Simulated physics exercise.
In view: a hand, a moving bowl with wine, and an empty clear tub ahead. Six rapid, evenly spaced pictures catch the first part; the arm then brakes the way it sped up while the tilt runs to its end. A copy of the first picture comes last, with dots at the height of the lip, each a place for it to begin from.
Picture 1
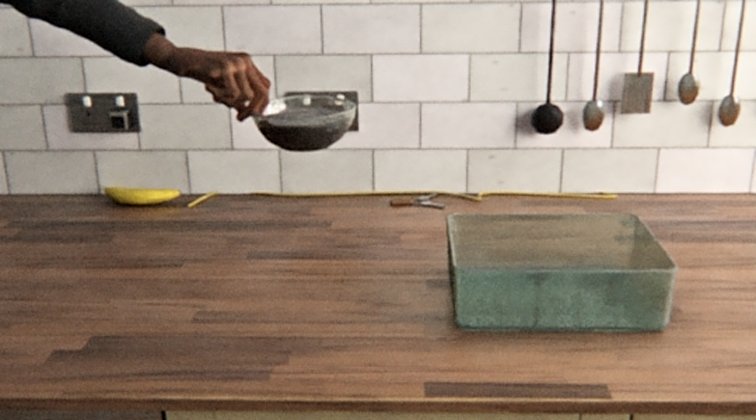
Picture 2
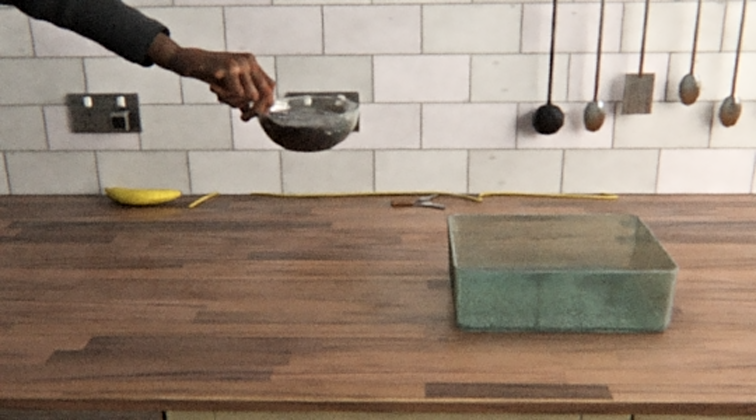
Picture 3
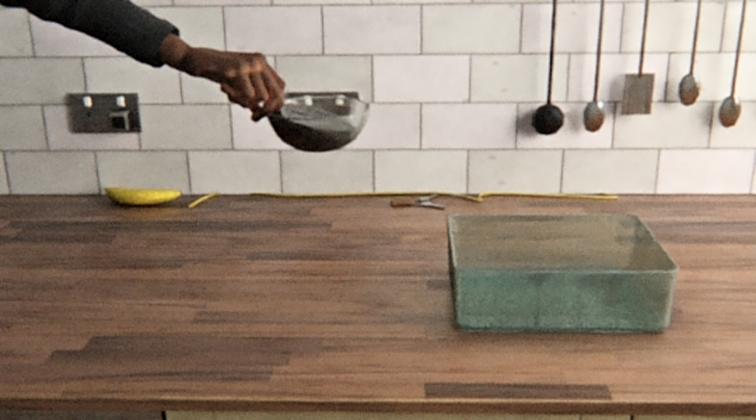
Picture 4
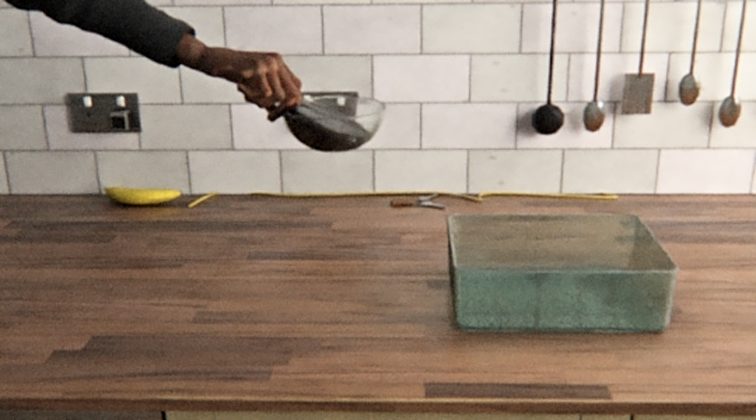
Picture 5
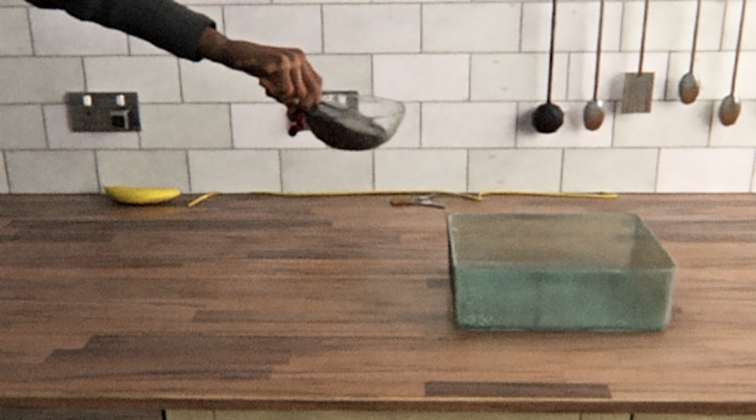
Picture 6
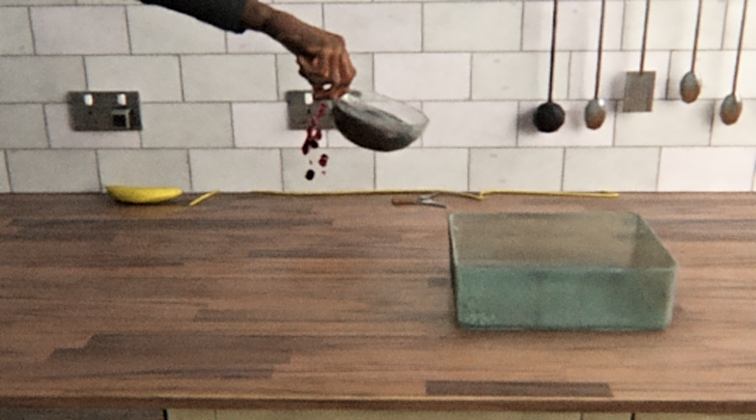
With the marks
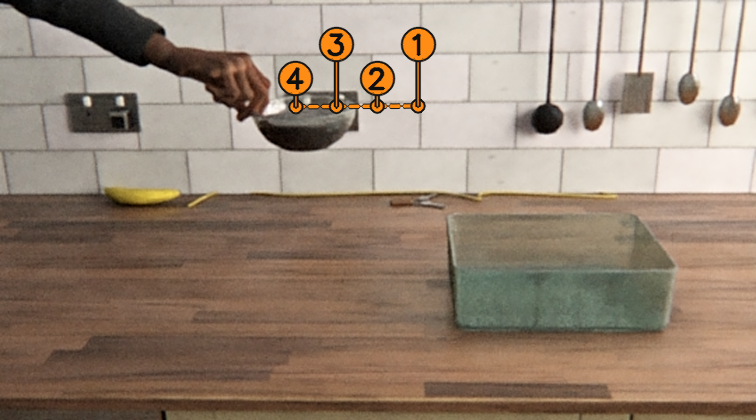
In a kitchen with white tiles and hanging utensils, a hand holds a bowl above a wooden counter, left of a clear tub. The arm carries the bowl steadily to the right, then tilts it slightly as dark red drops fall from its left side, near the hand.
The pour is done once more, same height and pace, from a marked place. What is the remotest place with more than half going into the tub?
Go for 4.
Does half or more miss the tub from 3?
No, that is safe.
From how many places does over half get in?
All of the four.
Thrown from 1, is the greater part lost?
No.
On the marked copy, 1 at (418, 106); 2 at (377, 106); 3 at (336, 106); 4 at (295, 106).
With 1, about 77 % lands in the tub, 11 % falls short and 13 % goes beside or beyond.
With 2, about 74 % lands in the tub, 7 % falls short and 18 % goes beside or beyond.
With 3, about 79 % lands in the tub, 6 % falls short and 15 % goes beside or beyond.
With 4, about 69 % lands in the tub, 18 % falls short and 13 % goes beside or beyond.
